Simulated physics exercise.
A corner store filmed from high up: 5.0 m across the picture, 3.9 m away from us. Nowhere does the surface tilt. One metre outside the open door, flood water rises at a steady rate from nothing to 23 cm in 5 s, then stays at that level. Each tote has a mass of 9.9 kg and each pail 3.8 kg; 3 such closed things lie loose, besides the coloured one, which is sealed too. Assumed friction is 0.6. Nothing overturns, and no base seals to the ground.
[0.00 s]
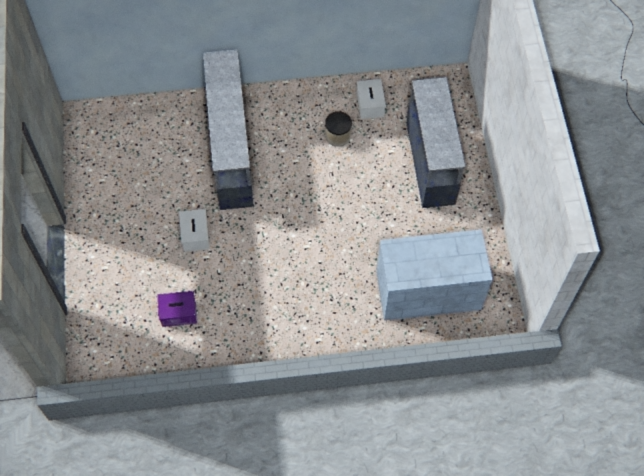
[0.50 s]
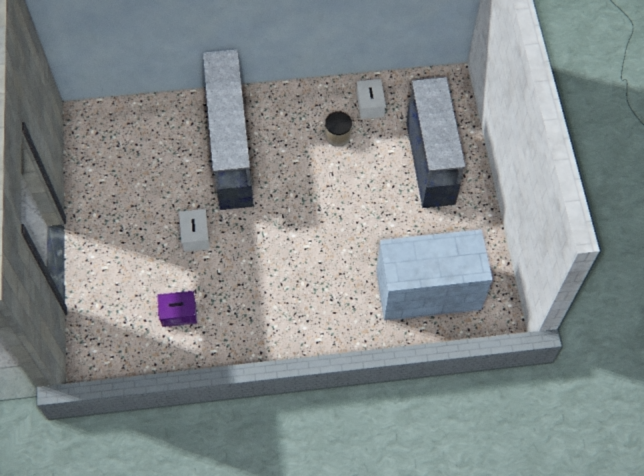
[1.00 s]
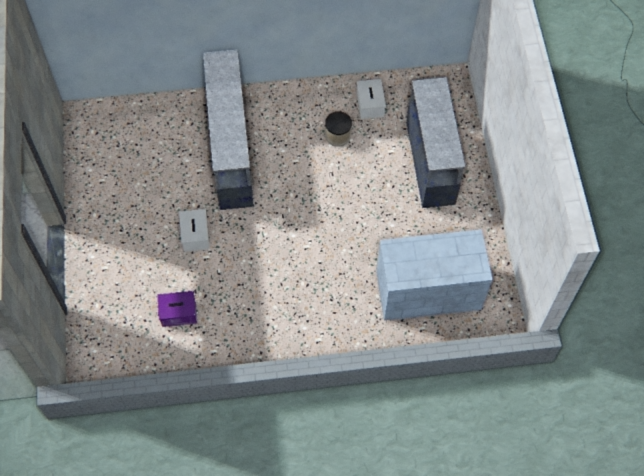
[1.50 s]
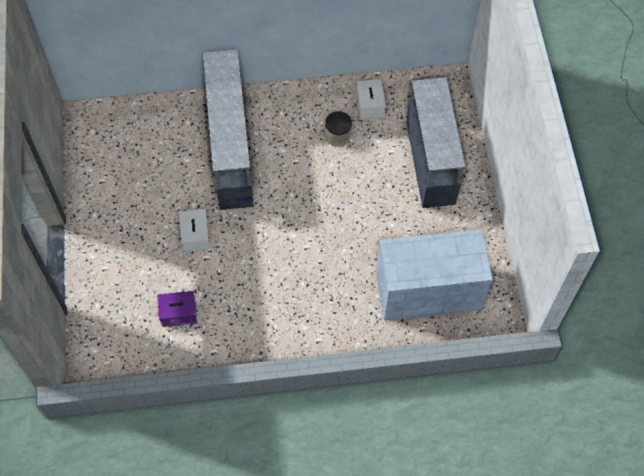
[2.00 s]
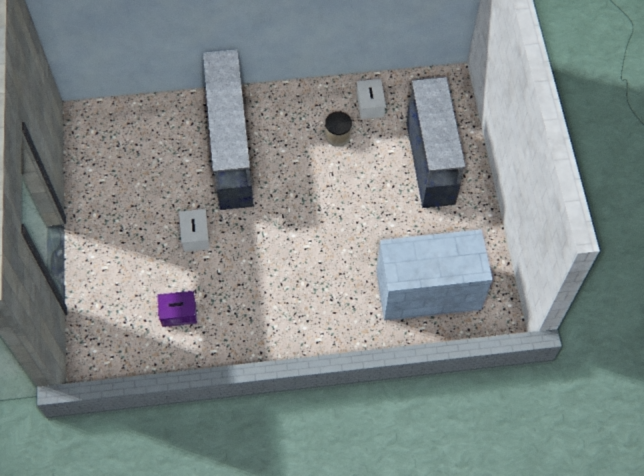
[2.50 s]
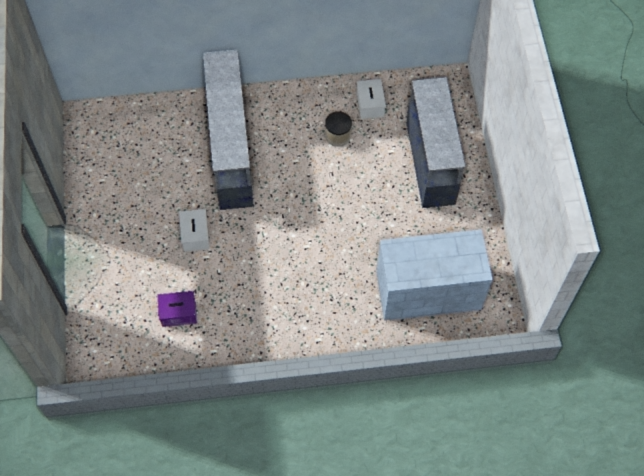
Greenish water covering the grey ground outside a corner store, then edging in at the left doorway, the purple tote staying still.
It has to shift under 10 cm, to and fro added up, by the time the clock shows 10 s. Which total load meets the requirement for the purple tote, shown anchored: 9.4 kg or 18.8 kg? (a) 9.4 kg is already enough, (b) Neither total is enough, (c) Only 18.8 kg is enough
Option c: Only 18.8 kg is enough.
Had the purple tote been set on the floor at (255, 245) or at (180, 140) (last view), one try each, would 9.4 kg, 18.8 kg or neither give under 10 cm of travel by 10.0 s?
First try, only the heavier option works; second try, only the heavier option works.
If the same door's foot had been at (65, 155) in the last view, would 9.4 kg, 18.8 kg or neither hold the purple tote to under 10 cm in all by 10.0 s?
Outcome - the heavier pick is required.
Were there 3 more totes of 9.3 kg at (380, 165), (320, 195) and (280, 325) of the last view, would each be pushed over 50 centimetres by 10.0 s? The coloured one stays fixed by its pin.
Listed in turn, they go beneath the bar, beneath the bar, beneath the bar.
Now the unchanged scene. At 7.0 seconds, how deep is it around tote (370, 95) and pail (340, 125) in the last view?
Around 0 cm and 0 cm.
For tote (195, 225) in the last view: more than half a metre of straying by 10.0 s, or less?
Verdict for this one: Beyond half a metre.
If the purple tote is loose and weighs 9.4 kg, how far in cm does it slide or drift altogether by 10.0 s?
Around 60 centimetres in total.
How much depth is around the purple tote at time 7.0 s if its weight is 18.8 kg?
Around 5 cm.
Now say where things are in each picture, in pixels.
The first frame shows the purple tote at (176, 305) rests on the ground; water covers 0.0 m2; 0 of 4 have shifted.
The second frame shows the purple tote at (176, 305) rests on the ground; water covers 0.0 m2; 0 of 4 have shifted.
The third frame shows the purple tote at (176, 305) rests on the ground; 0.0 m2 under water; 0 of 4 have shifted.
The fourth frame shows the purple tote at (176, 305), on the bottom; 0.0 m2 under water; 0 of 4 have shifted.
The fifth frame shows the purple tote at (176, 305) rests on the ground; water covers 0.0 m2; 0 of 4 have shifted.
The sixth frame shows the purple tote at (176, 305), on the bottom; water covers 0.3 m2; 0 of 4 have shifted.
After 3.5 s the purple tote would be 0 cm from its start with 9.4 kg and 0 cm from its start with 18.8 kg; 0 cm of water round it then.
After 4.5 s the purple tote would be 0 cm from its start with 9.4 kg and 0 cm from its start with 18.8 kg; 4 cm of water round it then.
After 7.0 s the purple tote would be 31 cm from its start with 9.4 kg and 0 cm from its start with 18.8 kg; 5 cm of water round it then.
After 10.0 s the purple tote would be 57 cm from its start with 9.4 kg and 0 cm from its start with 18.8 kg; 6 cm of water round it then.
